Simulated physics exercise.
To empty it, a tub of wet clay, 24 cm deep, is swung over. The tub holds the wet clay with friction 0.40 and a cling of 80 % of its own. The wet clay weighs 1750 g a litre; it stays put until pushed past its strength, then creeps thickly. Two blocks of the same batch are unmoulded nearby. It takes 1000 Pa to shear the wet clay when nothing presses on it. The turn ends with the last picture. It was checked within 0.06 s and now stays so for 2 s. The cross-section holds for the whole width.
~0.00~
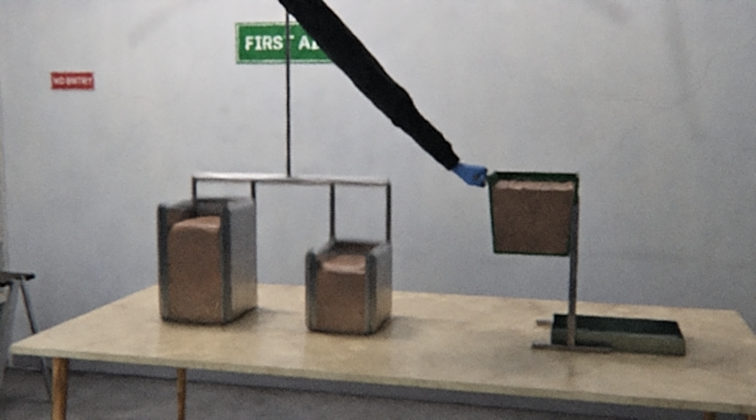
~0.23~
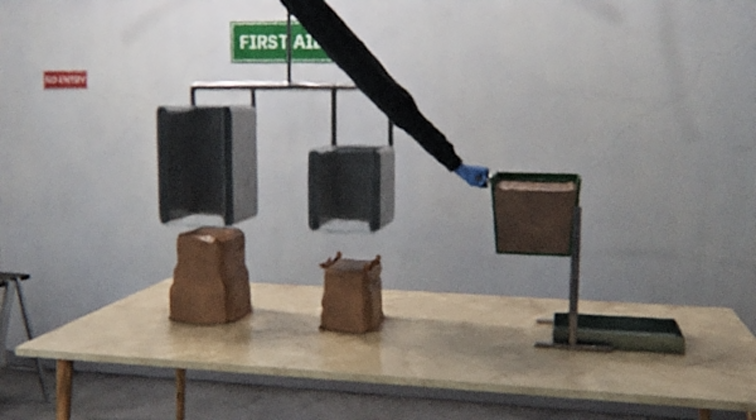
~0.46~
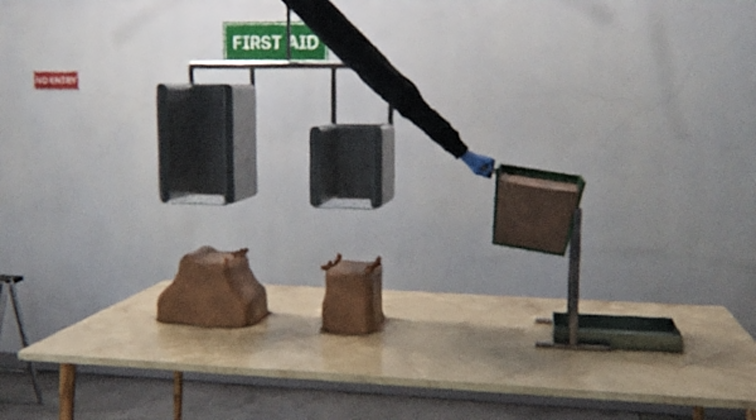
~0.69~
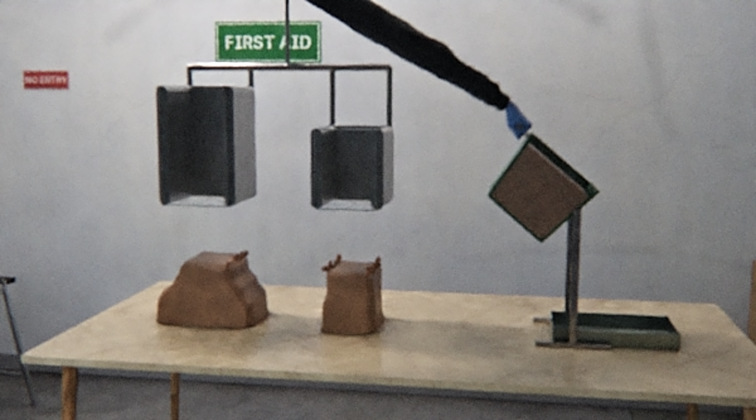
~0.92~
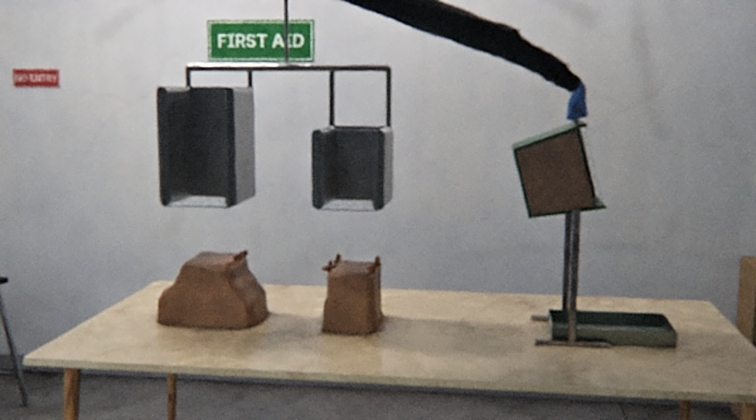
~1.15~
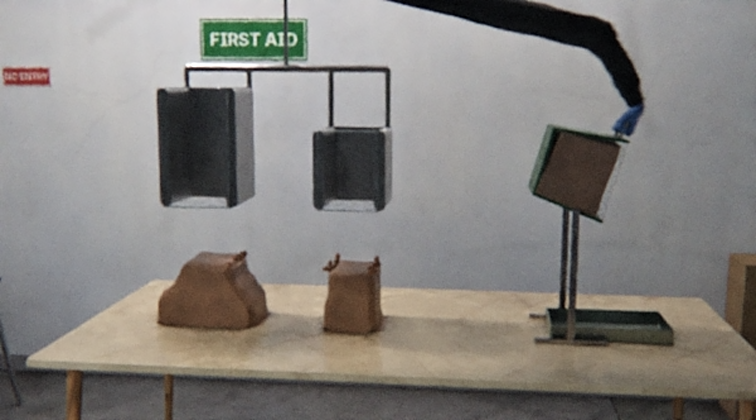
Two metal moulds lifted off two brown clay blocks, and the left block slumped wider while the smaller one kept its shape; then a blue-gloved hand swung the clay-filled tub over to the right.
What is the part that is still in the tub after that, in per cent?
It comes to some 32 %.
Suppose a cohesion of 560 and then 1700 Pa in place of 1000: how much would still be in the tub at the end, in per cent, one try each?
In turn about 25 %, 16 %.
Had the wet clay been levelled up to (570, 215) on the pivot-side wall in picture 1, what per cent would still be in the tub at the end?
Then about 45 %.
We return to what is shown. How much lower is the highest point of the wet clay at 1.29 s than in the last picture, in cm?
About 5 cm.
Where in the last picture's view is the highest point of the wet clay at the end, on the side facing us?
At about (589, 181).
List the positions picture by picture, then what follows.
In the first picture, handle-side rim at (490, 177), tilt 0 degrees; top of the wet clay at (510, 187); blocks stand 34 cm, 22 cm (left to right).
In the second picture, handle-side rim at (493, 178), tilt 0 degrees; top of the wet clay at (513, 188); blocks stand 31 cm, 22 cm (left to right).
In the third picture, handle-side rim at (499, 169), tilt 8 degrees; top of the wet clay at (504, 181); blocks stand 24 cm, 22 cm (left to right).
In the fourth picture, handle-side rim at (534, 136), tilt 40 degrees; top of the wet clay at (531, 148); blocks stand 23 cm, 22 cm (left to right).
In the fifth picture, handle-side rim at (586, 126), tilt 75 degrees; top of the wet clay at (575, 133); blocks stand 23 cm, 22 cm (left to right).
In the sixth picture, handle-side rim at (628, 143), tilt 105 degrees; top of the wet clay at (566, 133); blocks stand 23 cm, 22 cm (left to right).
After 1.29 s, the tub is at 105 degrees and holds 83 %.
After 1.46 s, the tub is at 105 degrees and holds 39 %.
After 1.63 s, the tub is at 105 degrees and holds 32 %.
After 1.80 s, the tub is at 105 degrees and holds 32 %.
After 3.15 s, at the end, the tub is at 105 degrees and holds 32 %.
